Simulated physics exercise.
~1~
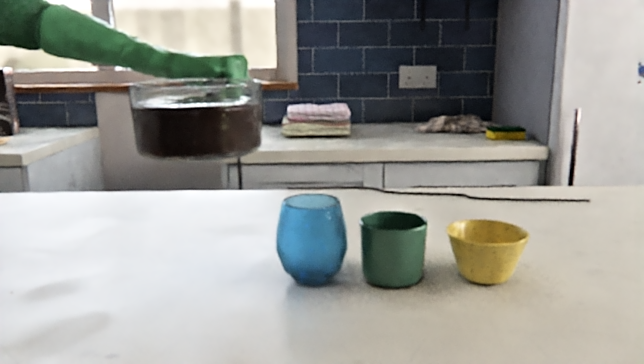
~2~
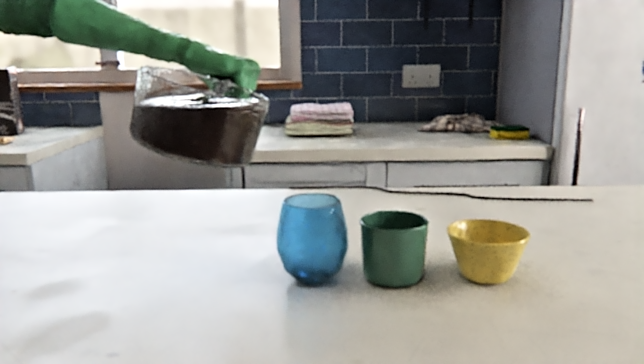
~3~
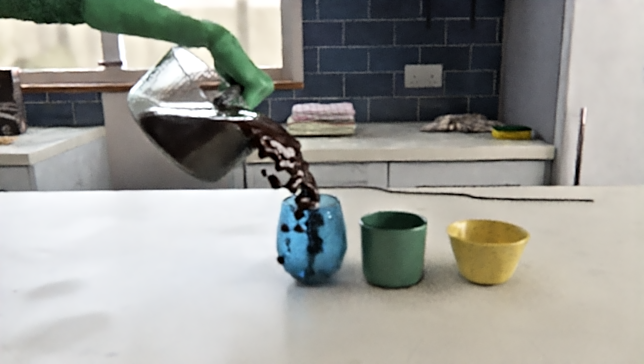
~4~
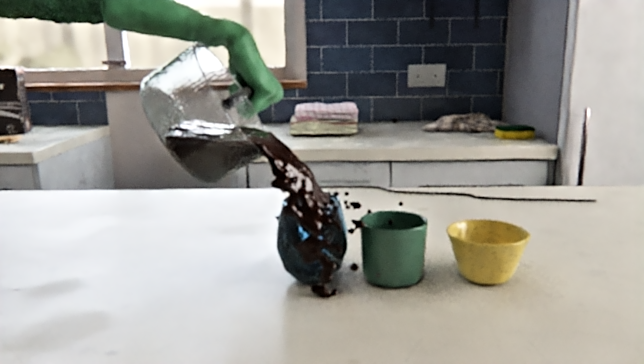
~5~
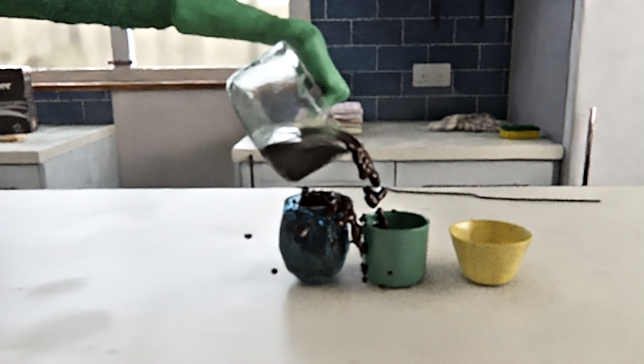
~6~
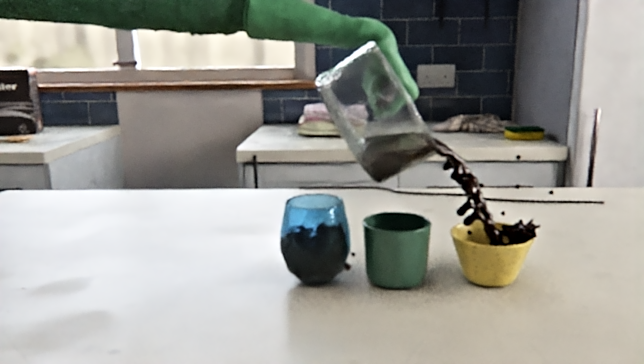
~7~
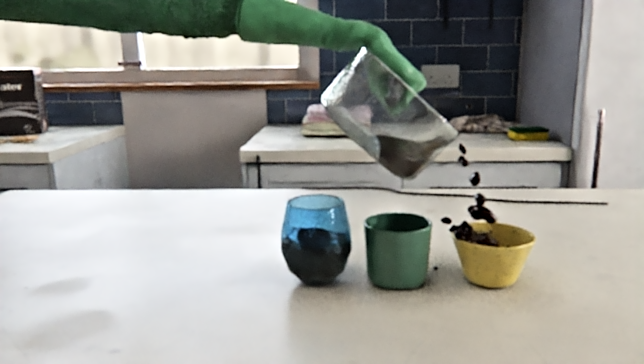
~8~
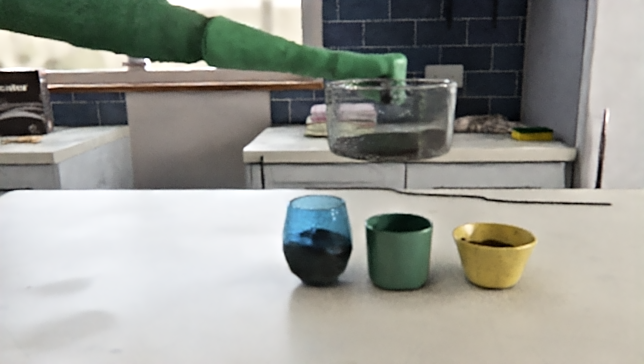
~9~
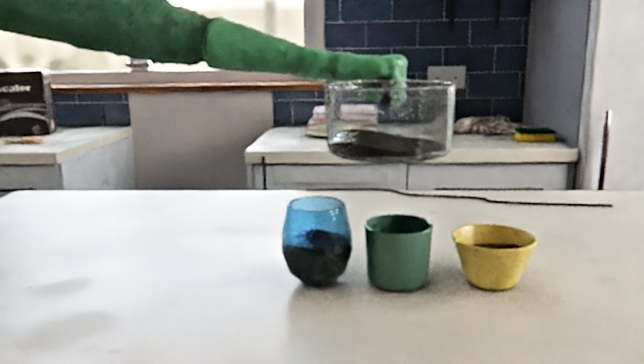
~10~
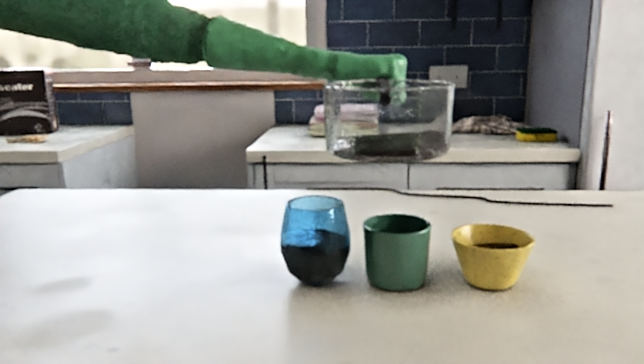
In a kitchen, a green-gloved hand pours dark liquid across three cups, then levels the pot.
